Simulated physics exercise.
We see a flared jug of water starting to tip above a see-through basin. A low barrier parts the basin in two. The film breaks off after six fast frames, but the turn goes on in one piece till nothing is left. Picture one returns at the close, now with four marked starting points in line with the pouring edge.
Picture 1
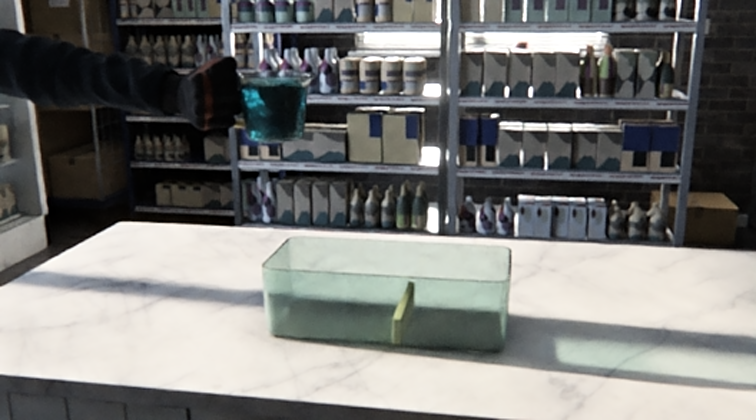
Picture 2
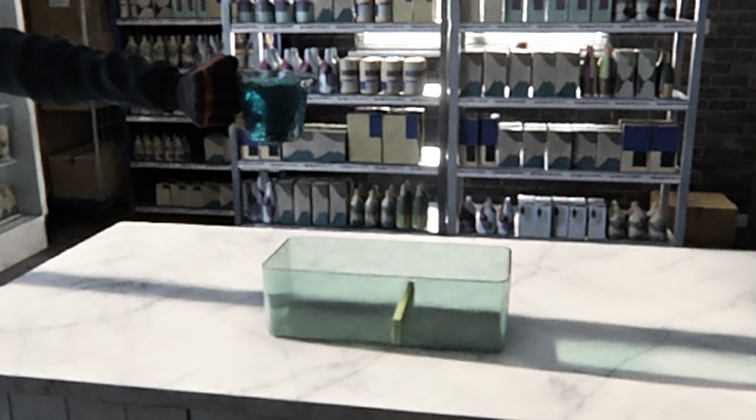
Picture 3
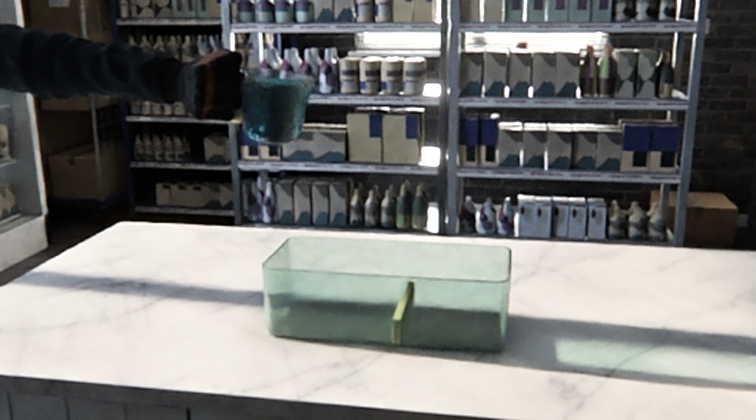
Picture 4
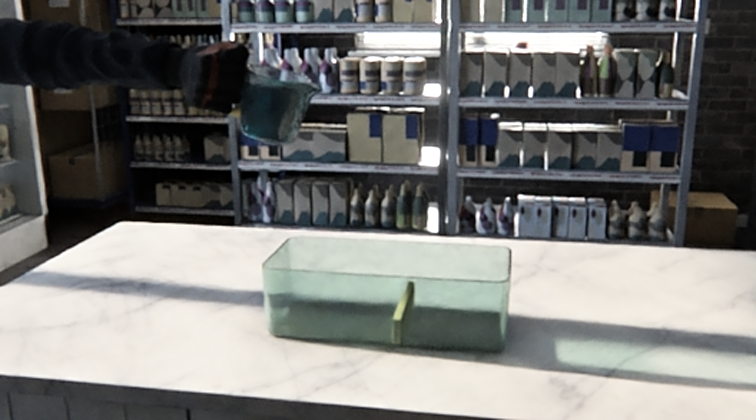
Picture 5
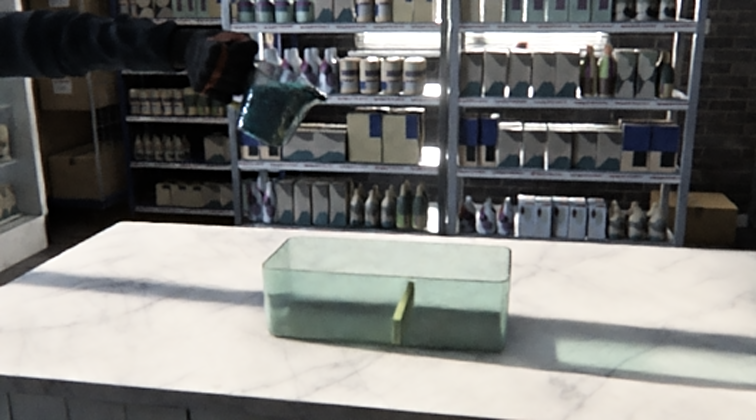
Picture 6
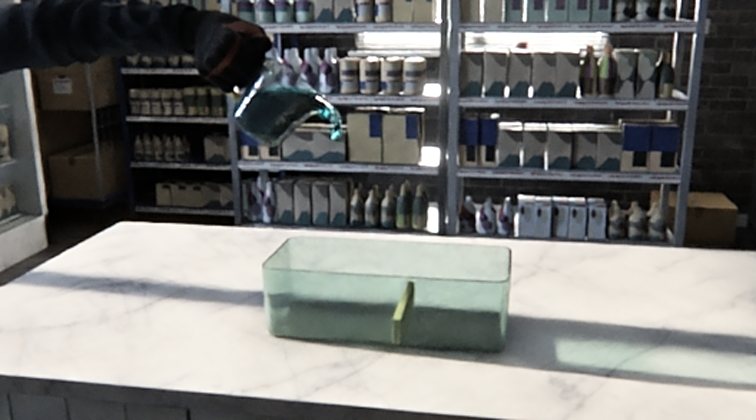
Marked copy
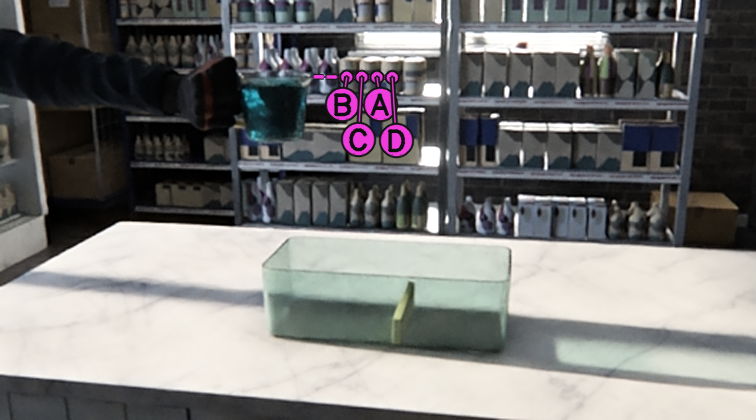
In this clip, a dark-sleeved arm at left holds a jug of blue-green water above a clear basin with a low yellow-green divider, then tilts it steadily rightward until some water comes over the lip.
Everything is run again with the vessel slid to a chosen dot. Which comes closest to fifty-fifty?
Go for B.
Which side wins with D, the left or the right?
More ends on the right.
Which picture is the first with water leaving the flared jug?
In picture 5.
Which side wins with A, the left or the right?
The right one.
On the marked copy, A at (376, 77); B at (346, 77); C at (361, 77); D at (392, 77).
With A, about 15 % ends left of the wall and 81 % right of it; 4 % is lost outside.
With B, about 58 % ends left of the wall and 40 % right of it; 3 % is lost outside.
With C, about 26 % ends left of the wall and 72 % right of it.
With D, about 8 % ends left of the wall and 88 % right of it; 4 % is lost outside.
